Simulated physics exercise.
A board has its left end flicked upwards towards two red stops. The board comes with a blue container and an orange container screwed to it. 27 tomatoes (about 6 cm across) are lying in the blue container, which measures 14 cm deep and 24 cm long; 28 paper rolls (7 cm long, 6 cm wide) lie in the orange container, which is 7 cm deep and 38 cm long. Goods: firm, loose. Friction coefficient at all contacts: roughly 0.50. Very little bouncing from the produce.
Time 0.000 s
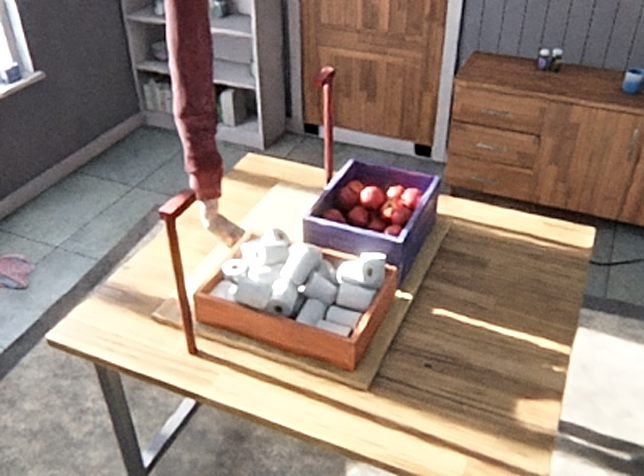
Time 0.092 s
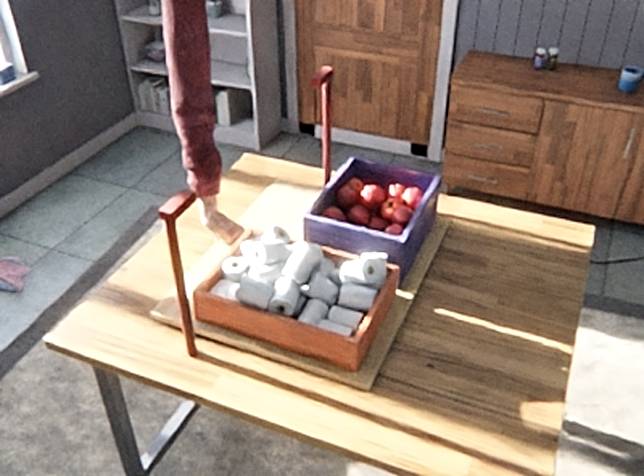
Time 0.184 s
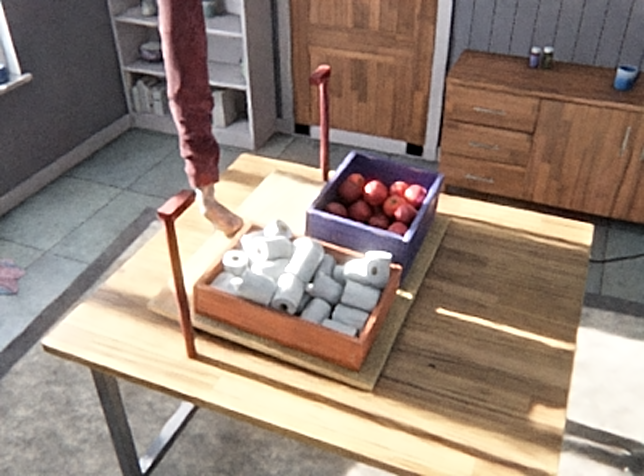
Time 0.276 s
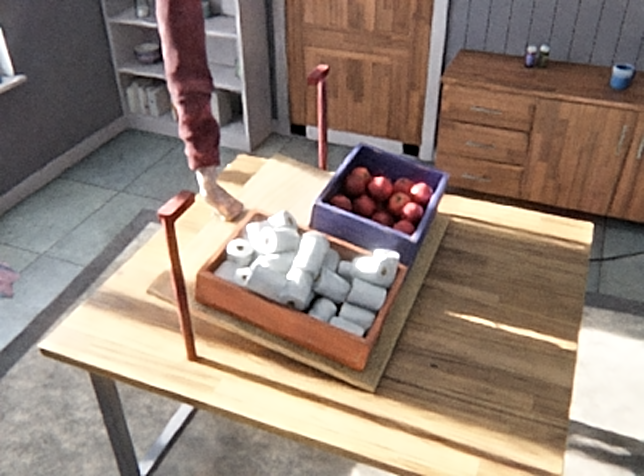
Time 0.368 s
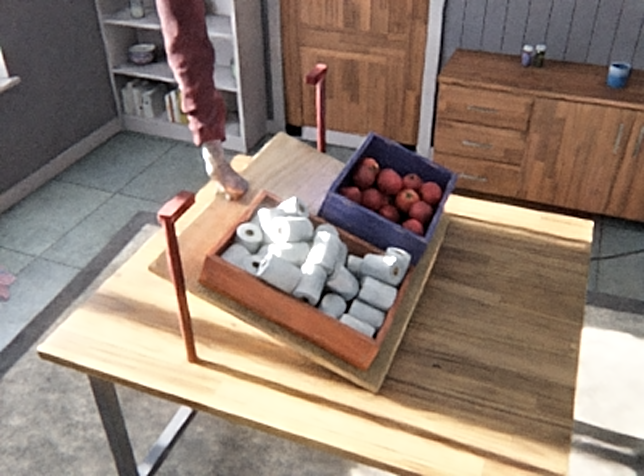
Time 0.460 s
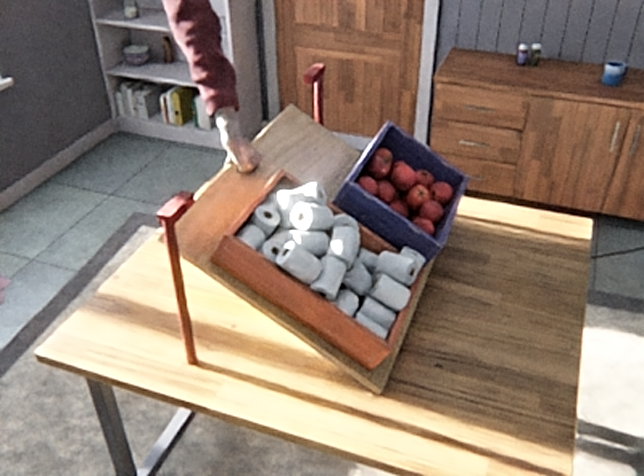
A hand lifts the left end of a board carrying containers of red balls and rolls.
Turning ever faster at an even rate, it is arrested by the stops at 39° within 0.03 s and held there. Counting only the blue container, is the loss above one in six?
No.
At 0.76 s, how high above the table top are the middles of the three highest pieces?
28 cm.
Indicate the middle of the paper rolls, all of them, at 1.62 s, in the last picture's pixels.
Near (388, 292).
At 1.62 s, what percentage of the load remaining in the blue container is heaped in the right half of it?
Around 60%.
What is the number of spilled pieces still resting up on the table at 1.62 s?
About 6.
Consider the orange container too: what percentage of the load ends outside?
I'd put the orange container at some 30 per cent.
After 0.52 s, it hits the stops.
After 0.62 s, tilt 39°; blue container 27 in, 0 out and orange container 28 in, 0 out.
After 0.76 s, tilt 39°; blue container 27 in, 0 out and orange container 25 in, 3 out.
After 1.02 s, tilt 39°; blue container 27 in, 0 out and orange container 20 in, 8 out.
Final count (at 1.62 s), blue container 27 in, 0 out and orange container 19 in, 9 out. Asked share, 0 of 27, 0 per cent.
